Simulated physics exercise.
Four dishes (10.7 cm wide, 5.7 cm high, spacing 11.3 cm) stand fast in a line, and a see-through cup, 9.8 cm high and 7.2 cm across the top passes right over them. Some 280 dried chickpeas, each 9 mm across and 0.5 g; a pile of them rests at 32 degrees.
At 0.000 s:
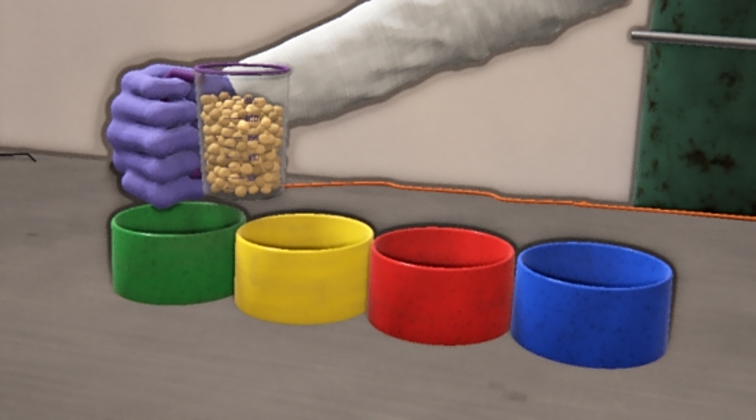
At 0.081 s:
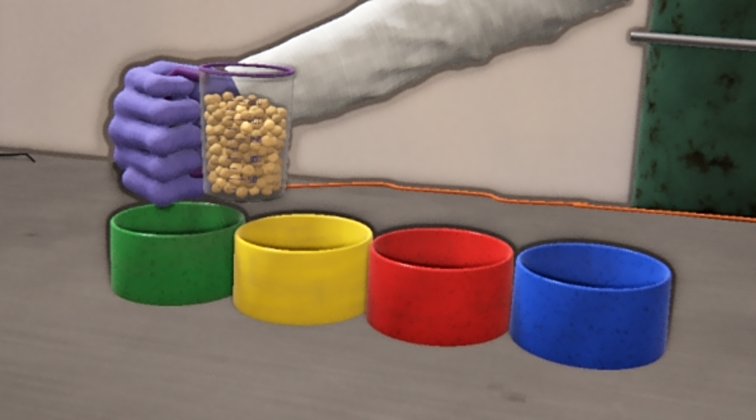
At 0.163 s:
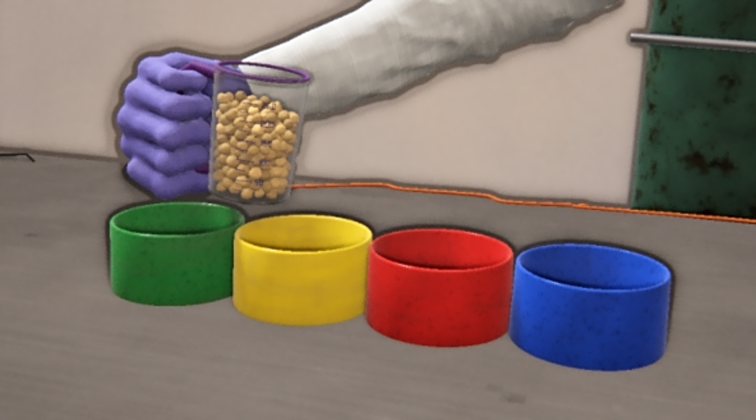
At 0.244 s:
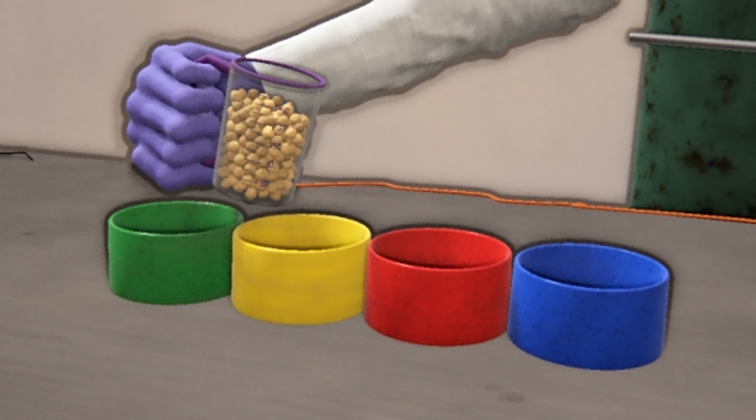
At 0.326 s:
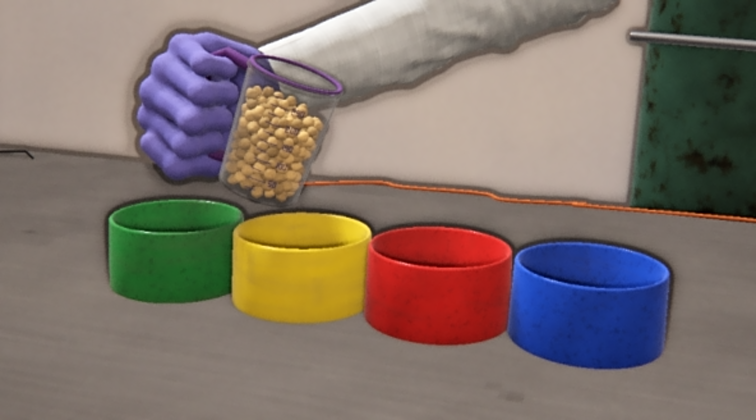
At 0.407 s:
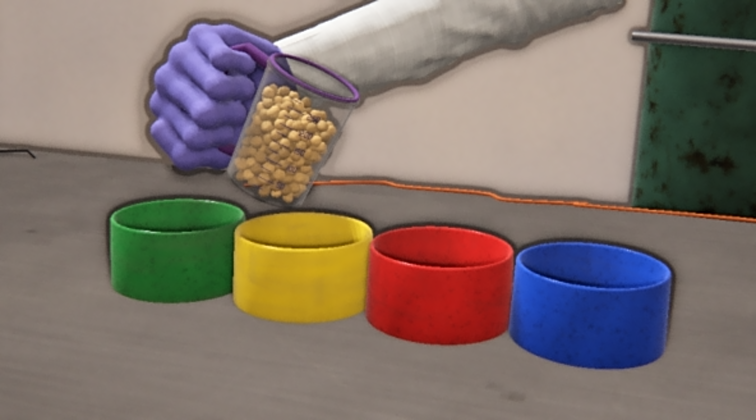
A purple-gloved hand holds a clear cup of dried chickpeas upright above a row of green, yellow, red and blue dishes. The hand then moves the cup a short way right, tilting it steadily rightward until it leans above the yellow dish, the chickpeas still inside.
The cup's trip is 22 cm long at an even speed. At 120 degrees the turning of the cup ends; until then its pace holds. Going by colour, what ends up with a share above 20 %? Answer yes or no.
Red dish: No; blue dish: Yes; green dish: No; yellow dish: No; on the counter: No.
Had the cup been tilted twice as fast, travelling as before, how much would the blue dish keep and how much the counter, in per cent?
Blue 0; counter 0.
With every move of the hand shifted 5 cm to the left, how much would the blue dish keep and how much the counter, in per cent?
Then: Blue 20, counter 10.
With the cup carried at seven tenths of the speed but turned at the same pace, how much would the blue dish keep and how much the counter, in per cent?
Then: Blue 0; counter 10.
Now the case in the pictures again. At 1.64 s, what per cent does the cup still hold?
About 80 per cent.
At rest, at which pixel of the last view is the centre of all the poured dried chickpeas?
Near (596, 315).
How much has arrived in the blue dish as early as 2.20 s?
About 95 per cent by then.
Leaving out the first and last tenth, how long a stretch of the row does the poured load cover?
Roughly 6 cm.
Then, at 1.15 s, tilt 79 degrees; cup holds 100 %.
After 1.64 s, tilt 115 degrees; cup holds 80 %, blue 15 %.
After 2.20 s, tilt 120 degrees; cup holds 0 %, blue 95 %.
At rest (2.6 s), red 0 %, blue 95 %, green 0 %, yellow 0 %, counter 0 %.
